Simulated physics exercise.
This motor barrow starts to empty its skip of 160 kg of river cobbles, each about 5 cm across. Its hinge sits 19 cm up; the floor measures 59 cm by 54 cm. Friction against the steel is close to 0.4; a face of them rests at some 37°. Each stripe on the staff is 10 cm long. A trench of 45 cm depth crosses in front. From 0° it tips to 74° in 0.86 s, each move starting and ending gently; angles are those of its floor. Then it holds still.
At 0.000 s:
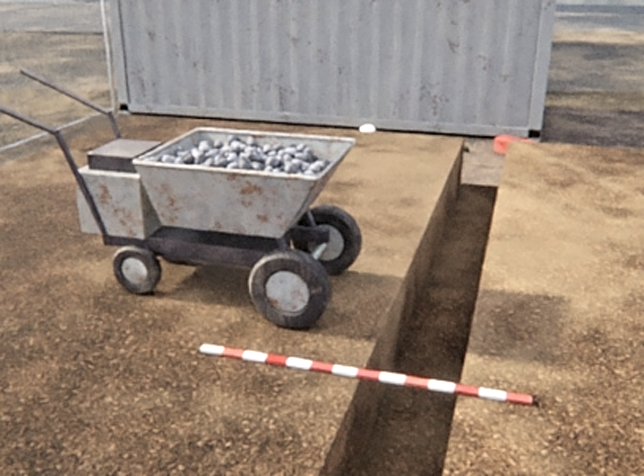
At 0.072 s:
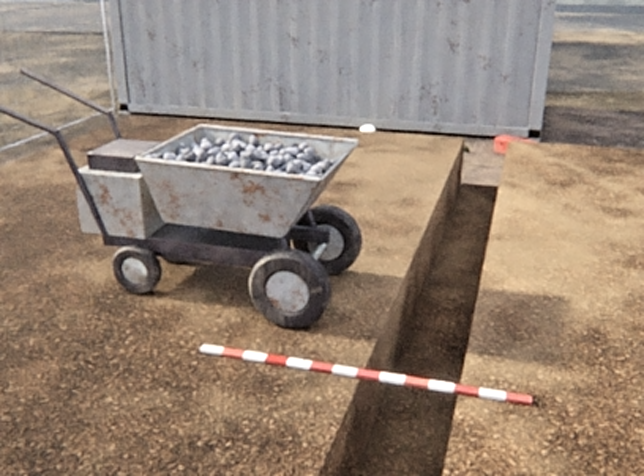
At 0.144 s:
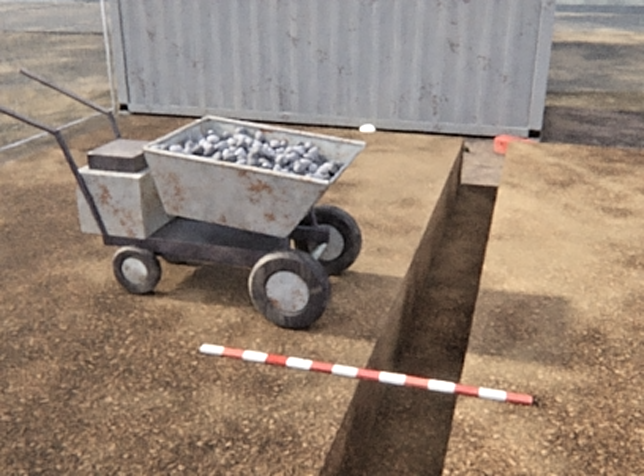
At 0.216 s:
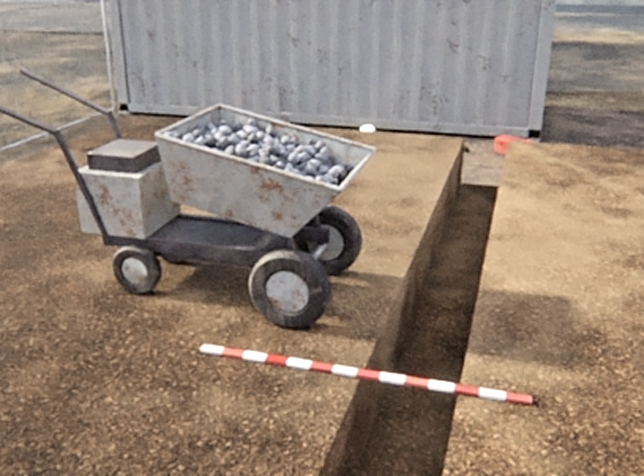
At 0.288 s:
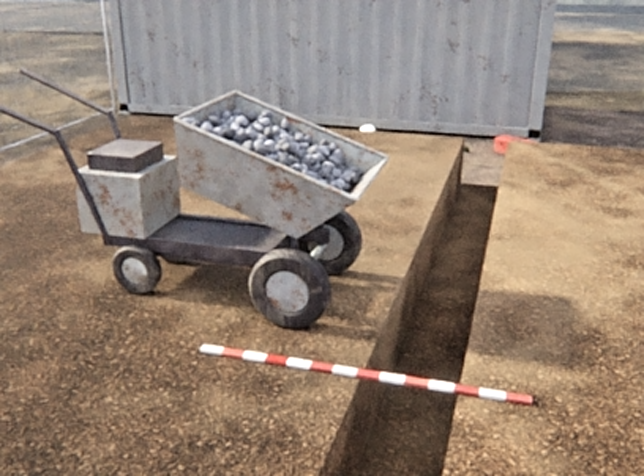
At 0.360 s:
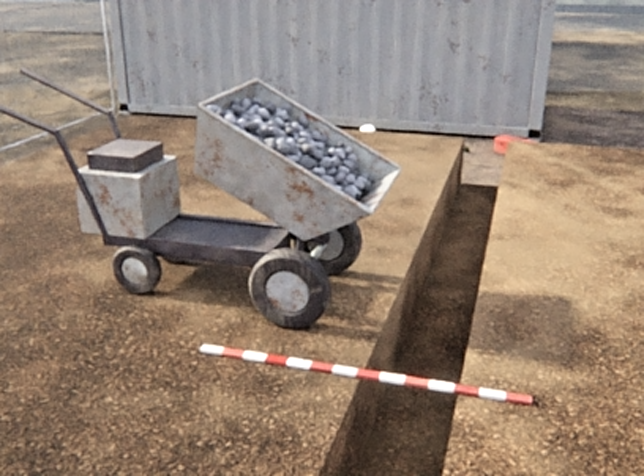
A weathered grey motor barrow loaded with grey cobbles stands at left on gravelly brown ground, seen from slightly above by a still camera. To its right a narrow, dark trench runs away towards a pale grey corrugated container, with a red-and-white striped staff lying across the foreground. The skip starts level, then its left end rises steadily into a steep rightward tilt, while the wheels stay put.
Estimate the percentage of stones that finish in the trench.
Some 60 per cent of it.
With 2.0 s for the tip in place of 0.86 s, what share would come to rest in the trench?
Then about 80 per cent.
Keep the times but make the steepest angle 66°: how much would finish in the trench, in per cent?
In that case some 50 per cent.
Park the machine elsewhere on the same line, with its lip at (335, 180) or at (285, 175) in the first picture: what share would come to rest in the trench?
Near 45 per cent from the first place, 90 from the second.
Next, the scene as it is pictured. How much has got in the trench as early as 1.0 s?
About 20 per cent by then.
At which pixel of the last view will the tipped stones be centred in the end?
Around (461, 374).
After 0.6 s the floor is at 62°; 100 % in the skip; the foremost stones are at (408, 247).
After 1.0 s the floor is at 74°; 62 % in the skip, 21 % in the trench, 17 % past the trench; the foremost stones are at (522, 327).
After 1.3 s the floor is at 74°; 22 % in the skip, 38 % in the trench, 40 % past the trench; the foremost stones are past the picture's edge.
After 3.3 s the floor is at 74°; 0 % in the skip, 60 % in the trench, 40 % past the trench; the foremost stones are past the picture's edge.
